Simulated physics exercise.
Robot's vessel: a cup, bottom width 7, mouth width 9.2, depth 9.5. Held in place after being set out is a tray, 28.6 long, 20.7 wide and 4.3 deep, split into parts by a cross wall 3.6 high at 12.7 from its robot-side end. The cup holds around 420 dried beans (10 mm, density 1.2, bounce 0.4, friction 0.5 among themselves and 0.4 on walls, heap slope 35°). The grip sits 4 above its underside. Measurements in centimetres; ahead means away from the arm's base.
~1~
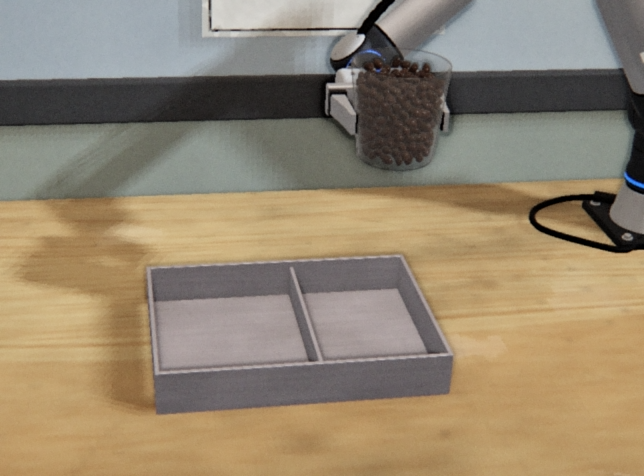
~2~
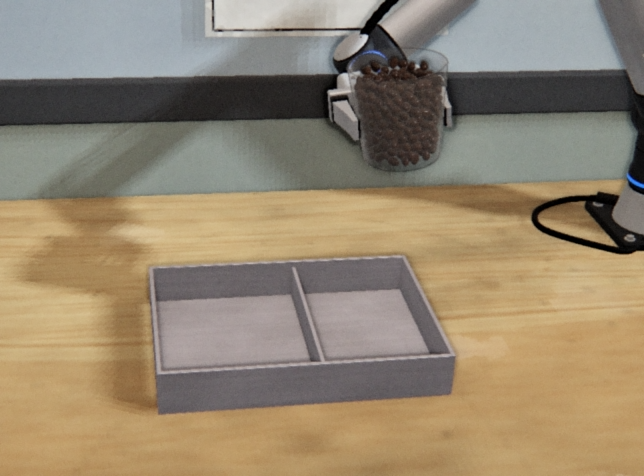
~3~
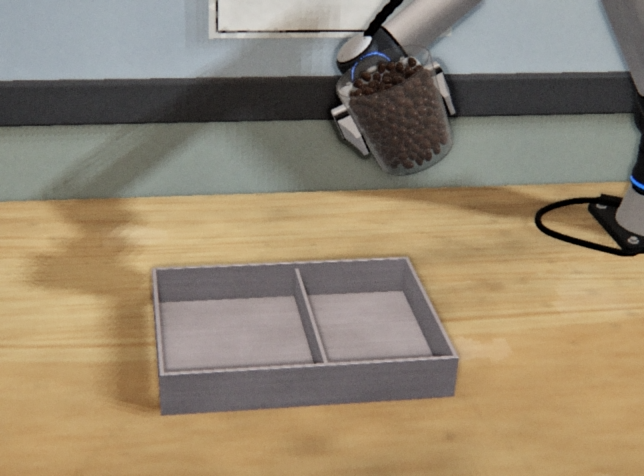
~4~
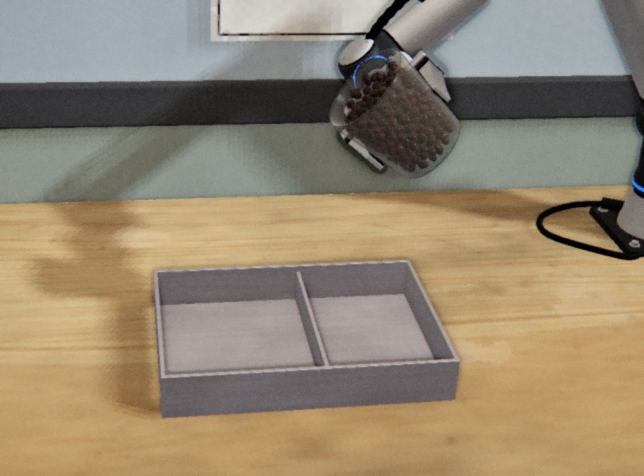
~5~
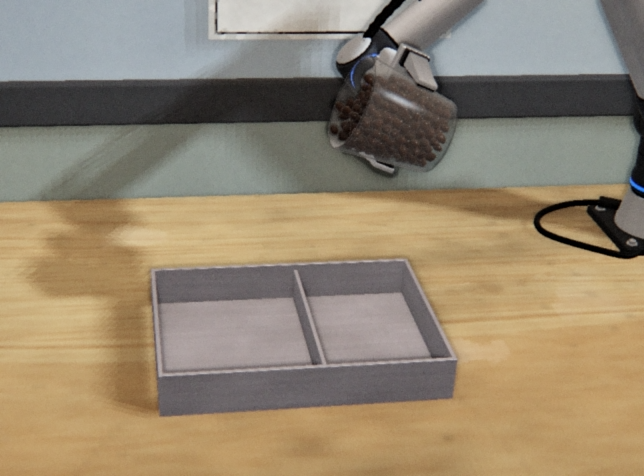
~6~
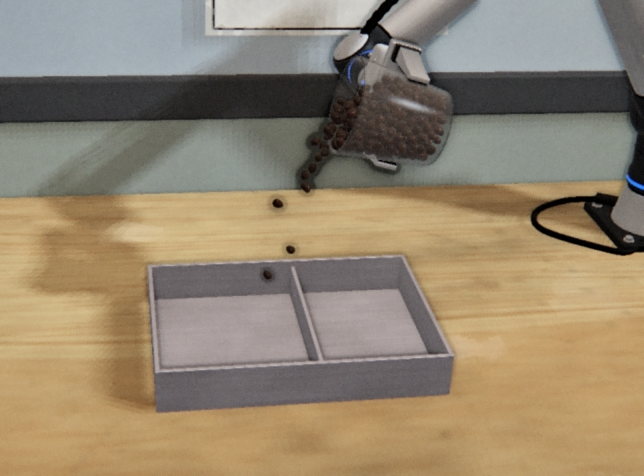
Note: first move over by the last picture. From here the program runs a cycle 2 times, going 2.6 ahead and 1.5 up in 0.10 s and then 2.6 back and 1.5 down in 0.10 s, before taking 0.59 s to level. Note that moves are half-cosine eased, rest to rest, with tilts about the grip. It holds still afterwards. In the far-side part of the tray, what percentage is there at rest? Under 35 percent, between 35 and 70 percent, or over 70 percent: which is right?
The right one is between 35 and 70 percent.
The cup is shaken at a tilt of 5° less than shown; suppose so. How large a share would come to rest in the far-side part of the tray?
Near 55 %.
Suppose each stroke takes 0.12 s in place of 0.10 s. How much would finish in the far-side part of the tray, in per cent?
50 %.
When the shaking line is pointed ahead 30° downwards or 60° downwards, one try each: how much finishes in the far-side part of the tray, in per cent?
First try some 30 %, second try some 15 %.
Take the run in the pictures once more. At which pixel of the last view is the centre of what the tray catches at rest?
I'd point to somewhere near (237, 342).
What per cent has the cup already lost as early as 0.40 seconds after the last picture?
55 %.
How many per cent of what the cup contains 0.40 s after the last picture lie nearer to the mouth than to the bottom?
Share in the mouth half: About 75 %.
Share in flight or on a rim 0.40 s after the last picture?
About 17 per cent.
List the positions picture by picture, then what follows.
In the first picture, cup middle at (398, 112), level; upper third of the load around (398, 88), from x 360 to 440, top at y 65; 416 in the cup.
In the second picture, cup middle at (400, 112), tilted 7° forward; upper third of the load around (400, 89), from x 360 to 440, top at y 65.
In the third picture, cup middle at (401, 115), tilted 26° forward; upper third of the load around (403, 92), from x 355 to 445, top at y 65.
In the fourth picture, cup middle at (400, 120), tilted 48° forward; upper third of the load around (399, 98), from x 350 to 450, top at y 65.
In the fifth picture, cup middle at (396, 120), tilted 67° forward; upper third of the load around (396, 101), from x 335 to 445, top at y 80.
In the sixth picture, cup middle at (393, 117), tilted 74° forward; upper third of the load around (399, 102), from x 270 to 440, top at y 80; 409 in the cup, 7 in flight or on a rim.
Then, 0.40 s later, tilted 74° forward, highest piece 26 above the table; 186 in the cup, 160 in the far-side part, 1 in the robot-side part, 69 in flight or on a rim.
Then, 0.79 s later, tilted 19° forward, highest piece 29 above the table; 261 in the far-side part, 147 in the cup, 6 in the robot-side part, 2 on the table or floor.
Then, 1.19 s later, level, highest piece 28 above the table; 261 in the far-side part, 147 in the cup, 6 in the robot-side part, 2 on the table or floor.
Then, 2.24 s later, level, highest piece 28 above the table; 261 in the far-side part, 147 in the cup, 6 in the robot-side part, 2 on the table or floor.
At rest, 261 in the far-side part, 147 in the cup, 6 in the robot-side part, 2 on the table or floor. That is 63 % in the far-side part of the tray.
